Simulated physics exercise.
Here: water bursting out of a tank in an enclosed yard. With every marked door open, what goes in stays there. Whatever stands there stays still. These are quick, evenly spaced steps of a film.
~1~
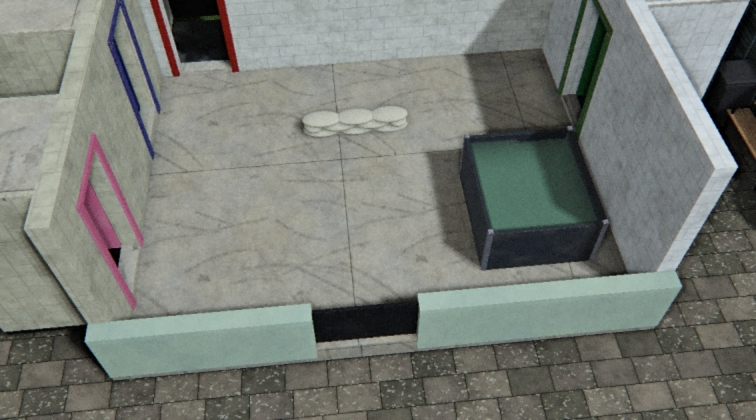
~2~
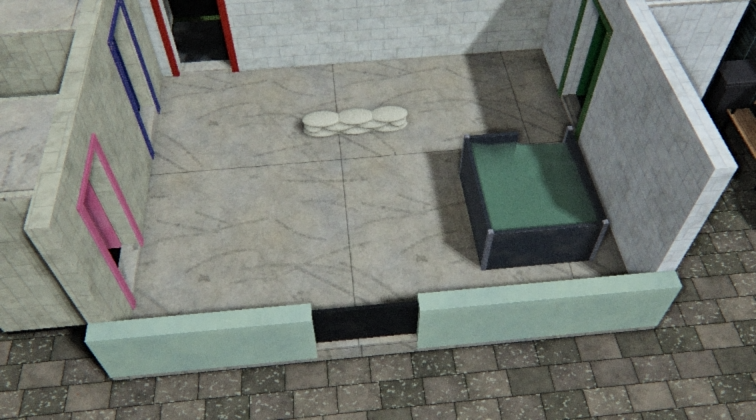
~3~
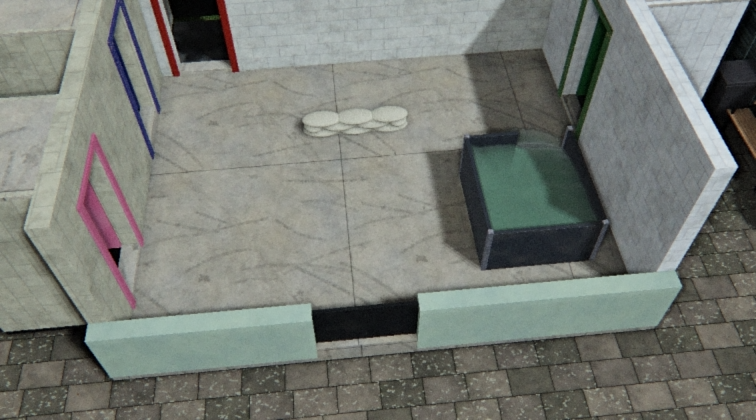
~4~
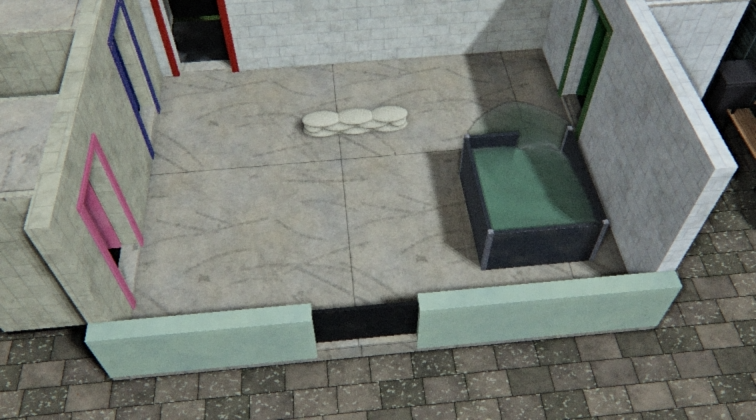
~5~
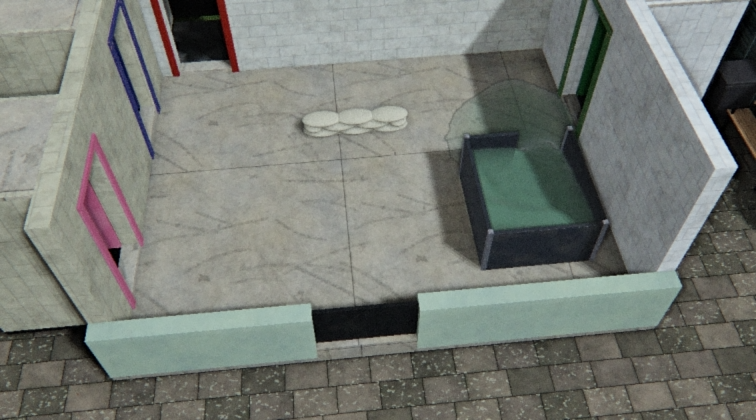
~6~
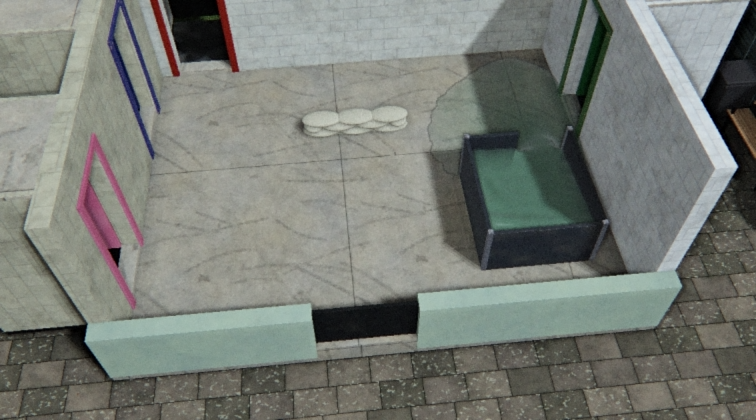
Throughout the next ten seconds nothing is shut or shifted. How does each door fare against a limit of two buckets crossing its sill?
The red door goes past the limit. The blue door stays within the limit. The green door goes past the limit. The pink door stays within the limit.
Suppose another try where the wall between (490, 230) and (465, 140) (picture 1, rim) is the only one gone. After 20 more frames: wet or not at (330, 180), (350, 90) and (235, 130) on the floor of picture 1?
Taken in turn they're swamped, unwetted and swamped.
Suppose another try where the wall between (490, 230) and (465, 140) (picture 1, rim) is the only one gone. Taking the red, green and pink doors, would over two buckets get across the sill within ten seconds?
Here's how it goes: The red door crosses the threshold, then the green door misses the threshold, then the pink door crosses the threshold.
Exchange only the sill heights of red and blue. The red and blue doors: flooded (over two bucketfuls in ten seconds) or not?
My reading: The red one takes less, the blue one passes that mark.
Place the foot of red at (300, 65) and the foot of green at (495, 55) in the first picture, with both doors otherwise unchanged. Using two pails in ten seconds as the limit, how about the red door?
Well, the red door doesn't reach it.
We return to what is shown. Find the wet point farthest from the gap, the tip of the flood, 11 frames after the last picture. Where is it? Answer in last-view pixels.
I'd put it around (289, 68).
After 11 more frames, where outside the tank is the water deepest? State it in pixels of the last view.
Roughly (546, 62).
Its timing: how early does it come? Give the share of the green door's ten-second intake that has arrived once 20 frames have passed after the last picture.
Some 85 per cent.
A moment on, water covers 20 % of the floor; the red door not reached, the blue door not reached, the green door over two buckets in, the pink door not reached.
Next, water covers 25 % of the floor; the red door not reached, the blue door not reached, the green door far over two buckets in, the pink door not reached.
Then, water covers 40 % of the floor; the red door wet at the sill, nothing in, the blue door not reached, the green door far over two buckets in, the pink door not reached.
Later, water covers 55 % of the floor; the red door under two buckets in, the blue door under two buckets in, the green door far over two buckets in, the pink door wet at the sill, nothing in.
In the end, water covers 85 % of the floor; the red door far over two buckets in, the blue door under two buckets in, the green door far over two buckets in, the pink door wet at the sill, nothing in.
